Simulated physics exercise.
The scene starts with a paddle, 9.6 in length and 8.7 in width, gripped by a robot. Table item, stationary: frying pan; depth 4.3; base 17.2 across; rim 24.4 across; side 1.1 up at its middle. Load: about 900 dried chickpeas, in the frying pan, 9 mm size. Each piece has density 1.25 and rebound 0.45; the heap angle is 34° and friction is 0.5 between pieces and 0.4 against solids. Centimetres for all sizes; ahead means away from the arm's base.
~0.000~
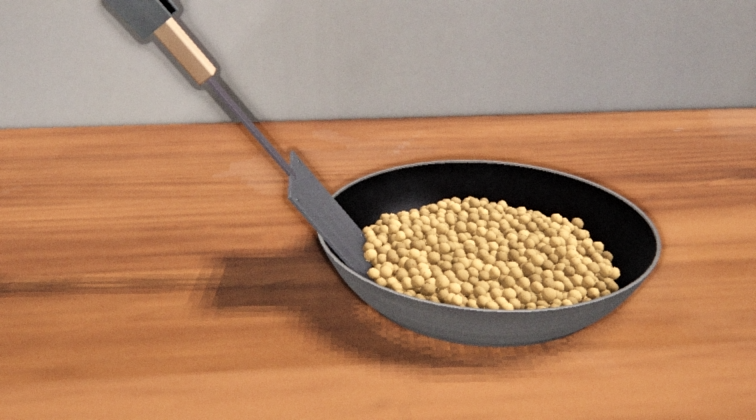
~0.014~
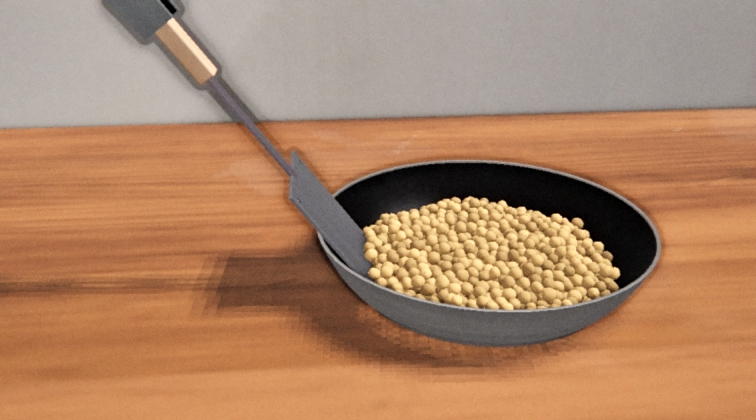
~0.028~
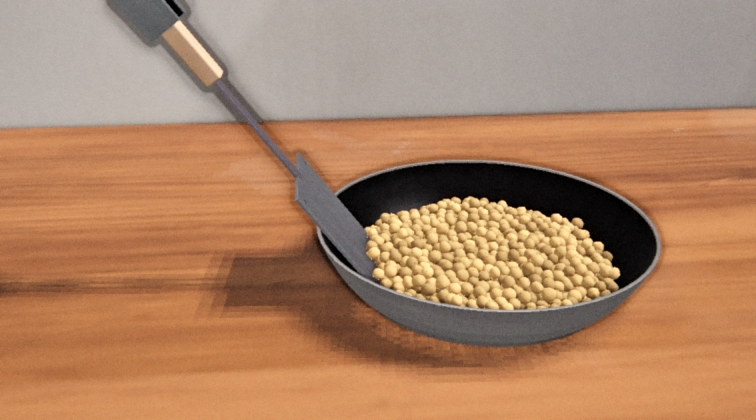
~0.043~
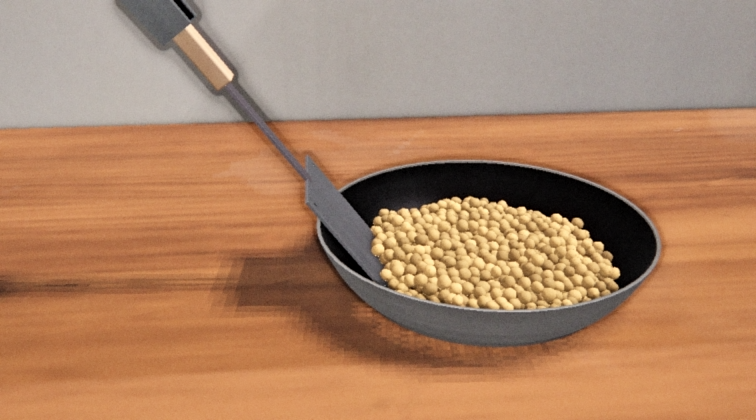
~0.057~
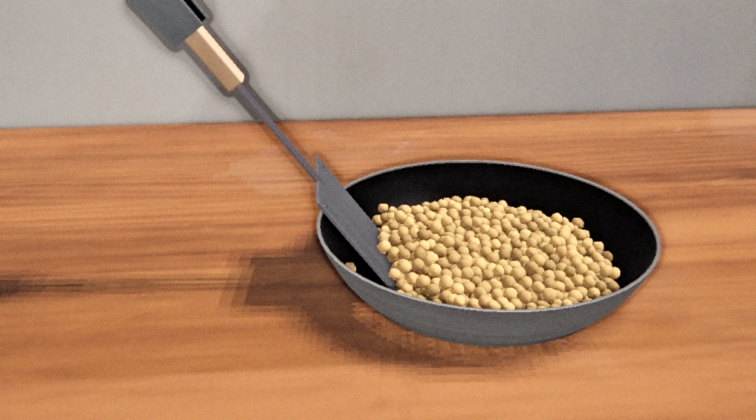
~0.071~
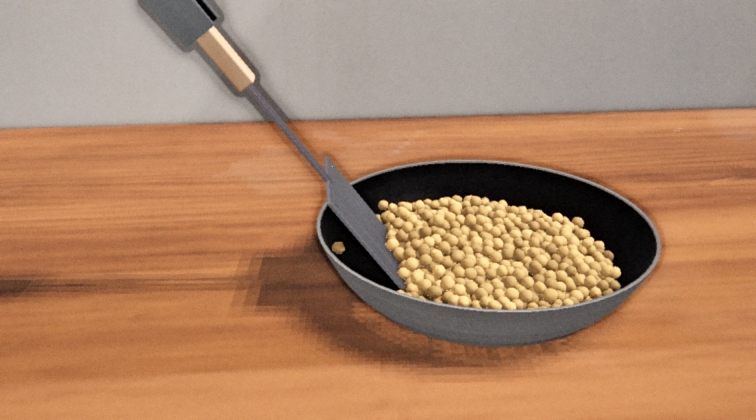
On a wooden tabletop, a robot-held paddle edging slowly right through dried chickpeas in a dark frying pan, nudging the pile slightly.
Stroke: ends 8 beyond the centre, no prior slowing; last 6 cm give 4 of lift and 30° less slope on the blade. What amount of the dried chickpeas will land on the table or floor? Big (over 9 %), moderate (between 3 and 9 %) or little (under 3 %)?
The share is moderate.
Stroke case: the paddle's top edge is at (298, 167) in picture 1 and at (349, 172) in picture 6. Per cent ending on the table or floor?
Roughly 10 %.
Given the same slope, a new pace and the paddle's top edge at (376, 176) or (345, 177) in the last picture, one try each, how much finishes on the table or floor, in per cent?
About 20 and 15 percent.
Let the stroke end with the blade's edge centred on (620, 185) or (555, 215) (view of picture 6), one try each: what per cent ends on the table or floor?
First try about 20 percent, second about 0 percent.
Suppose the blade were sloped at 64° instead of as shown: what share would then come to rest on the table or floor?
Then roughly 5 percent.
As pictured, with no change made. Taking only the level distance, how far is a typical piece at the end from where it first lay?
Level distance of roughly 3 cm.
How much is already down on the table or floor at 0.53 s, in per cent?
Around 4 percent.
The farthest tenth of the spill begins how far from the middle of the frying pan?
About 30 cm from the centre.
After 0.17 s, sloping 54°, highest piece 9 above the table; 899 in the frying pan, 1 on the blade or in flight.
After 0.28 s, sloping 42°, highest piece 6 above the table; 899 in the frying pan, 1 on the blade or in flight.
After 0.53 s, sloping 24°, highest piece 5 above the table; 862 in the frying pan, 34 on the table or floor, 4 on the blade or in flight.
After 1.58 s, sloping 24°, highest piece 5 above the table; 860 in the frying pan, 40 on the table or floor.
In the end, 860 in the frying pan, 40 on the table or floor. That is 4 % on the table or floor.
